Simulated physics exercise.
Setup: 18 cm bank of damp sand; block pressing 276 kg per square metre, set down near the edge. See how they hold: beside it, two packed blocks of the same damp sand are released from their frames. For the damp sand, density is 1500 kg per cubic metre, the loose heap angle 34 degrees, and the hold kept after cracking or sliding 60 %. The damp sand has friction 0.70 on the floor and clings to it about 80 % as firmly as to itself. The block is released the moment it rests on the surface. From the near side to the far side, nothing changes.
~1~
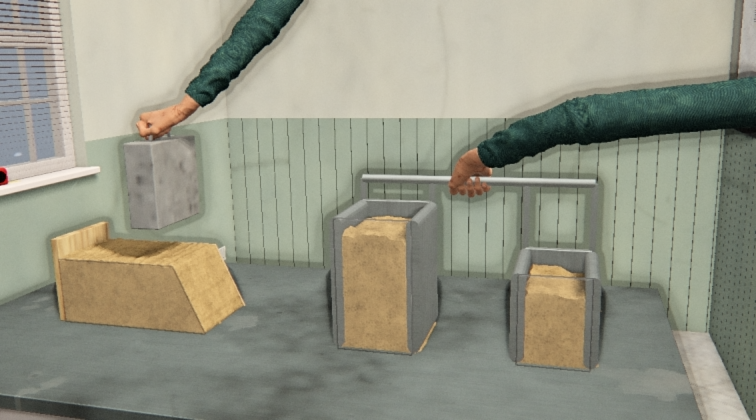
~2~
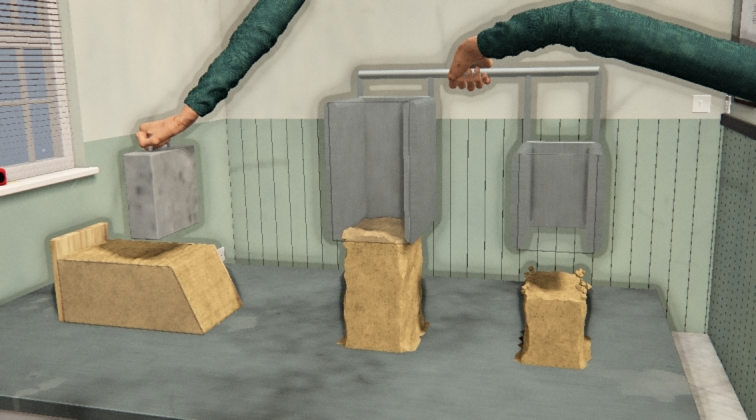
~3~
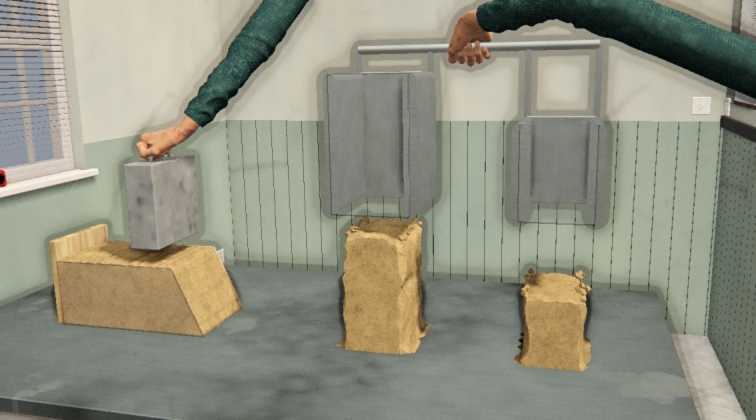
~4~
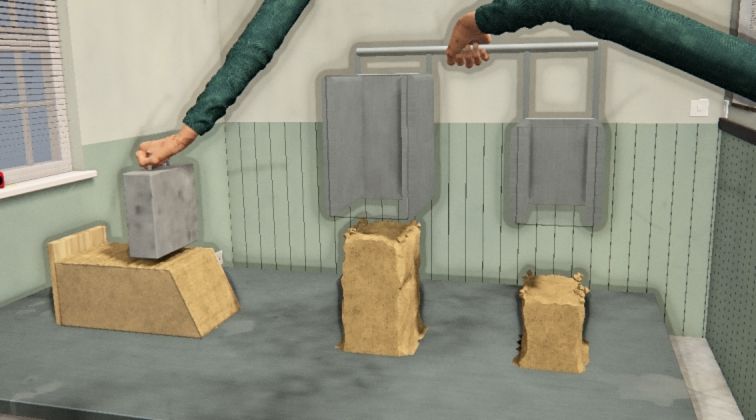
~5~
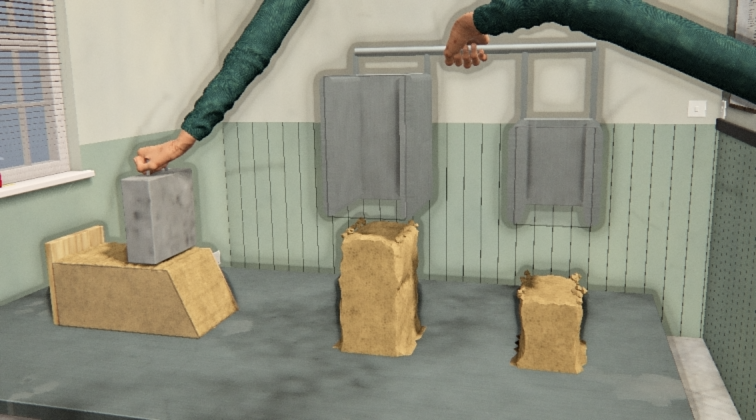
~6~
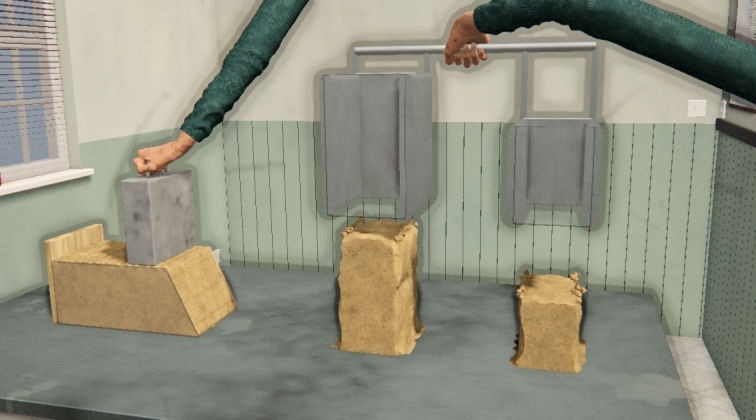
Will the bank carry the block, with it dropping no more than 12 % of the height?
Yes - it can take it.
Then, 0.16 s after the last picture, the block is down by 1 % of the bank's height and stands upright.
Then, 0.35 s after the last picture, the block is down by 1 % of the bank's height and stands upright.
Then, 0.54 s after the last picture, the block is down by 1 % of the bank's height and stands upright.
Then, 0.73 s after the last picture, the block is down by 1 % of the bank's height and stands upright.
Then, 1.46 s after the last picture, at the end, the block is down by 1 % of the bank's height and stands upright.
